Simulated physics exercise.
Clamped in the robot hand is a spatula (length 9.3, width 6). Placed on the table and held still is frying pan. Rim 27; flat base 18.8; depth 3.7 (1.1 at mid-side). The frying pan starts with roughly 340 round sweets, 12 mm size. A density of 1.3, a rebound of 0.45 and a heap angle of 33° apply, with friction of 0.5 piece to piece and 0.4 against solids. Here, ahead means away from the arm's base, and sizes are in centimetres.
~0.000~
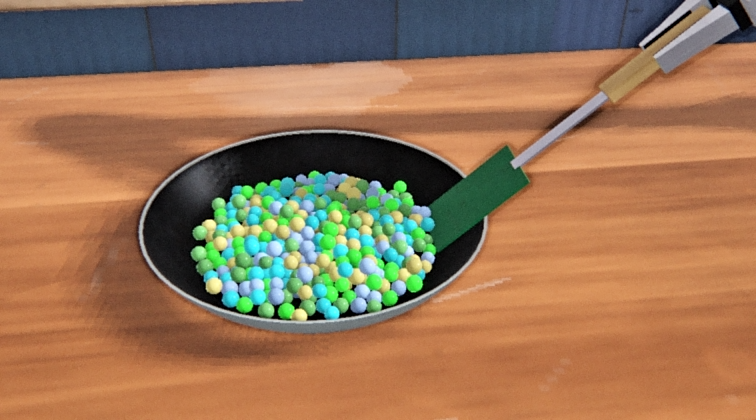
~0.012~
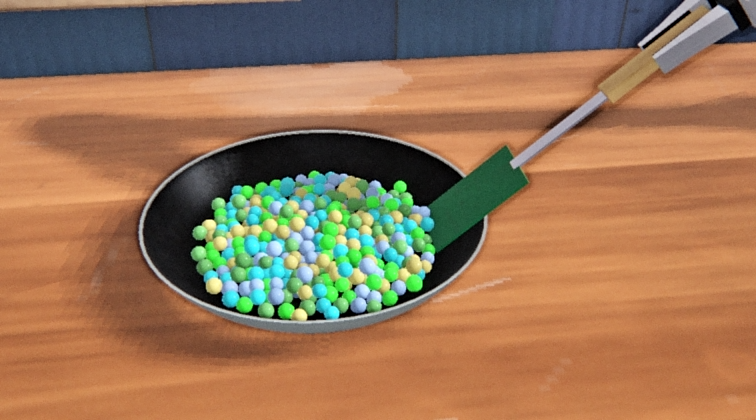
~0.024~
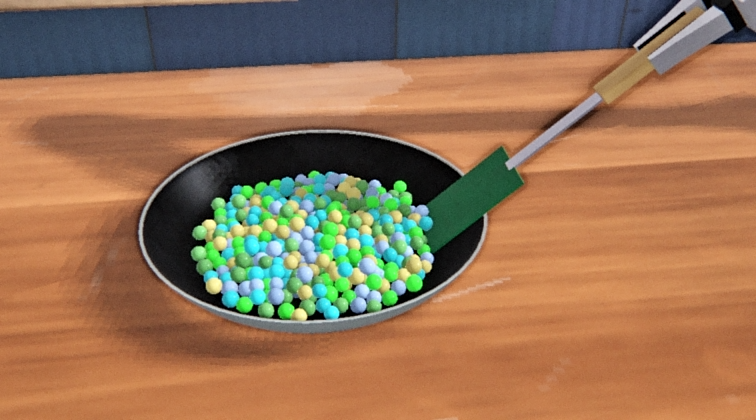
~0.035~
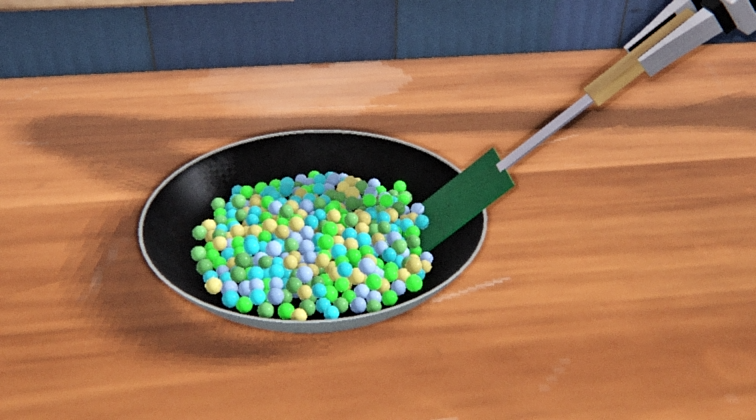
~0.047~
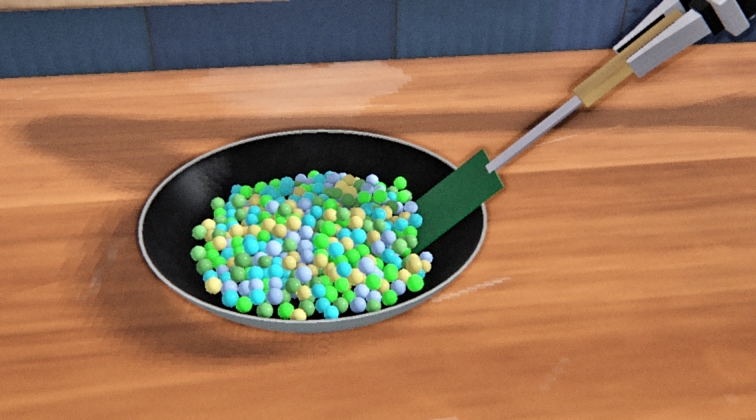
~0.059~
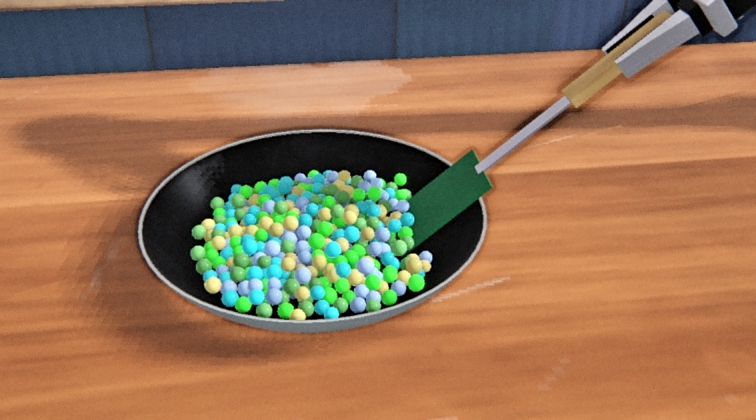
On a wooden counter, a robot gripper slid a green spatula slightly left into a black frying pan full of colorful little balls, nudging those along the right side while the pan stayed still.
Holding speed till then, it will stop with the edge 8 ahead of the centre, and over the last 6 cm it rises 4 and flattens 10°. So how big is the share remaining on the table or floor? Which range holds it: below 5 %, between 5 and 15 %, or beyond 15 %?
The range between 5 and 15 %.
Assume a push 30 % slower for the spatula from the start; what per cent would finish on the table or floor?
About 0 %.
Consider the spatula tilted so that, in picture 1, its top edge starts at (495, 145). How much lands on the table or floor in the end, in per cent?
Some 5 per cent.
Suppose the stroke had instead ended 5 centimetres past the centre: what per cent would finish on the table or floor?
Near 0 per cent.
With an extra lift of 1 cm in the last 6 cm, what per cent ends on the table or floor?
Roughly 5 percent of it.
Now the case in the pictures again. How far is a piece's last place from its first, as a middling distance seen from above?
Distance: Around 3 cm.
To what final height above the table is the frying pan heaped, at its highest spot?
It reaches roughly 4.0 cm.
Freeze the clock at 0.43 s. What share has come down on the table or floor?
Estimate: About 8 percent.
After 0.13 s, sloping 41°, highest piece 5 above the table; 339 in the frying pan.
After 0.20 s, sloping 38°, highest piece 5 above the table; 339 in the frying pan.
After 0.43 s, sloping 31°, highest piece 4 above the table; 308 in the frying pan, 30 on the table or floor, 1 on the blade or in flight.
After 1.48 s, sloping 31°, highest piece 4 above the table; 308 in the frying pan, 31 on the table or floor.
In the end, 308 in the frying pan, 31 on the table or floor. That is 9 % on the table or floor.
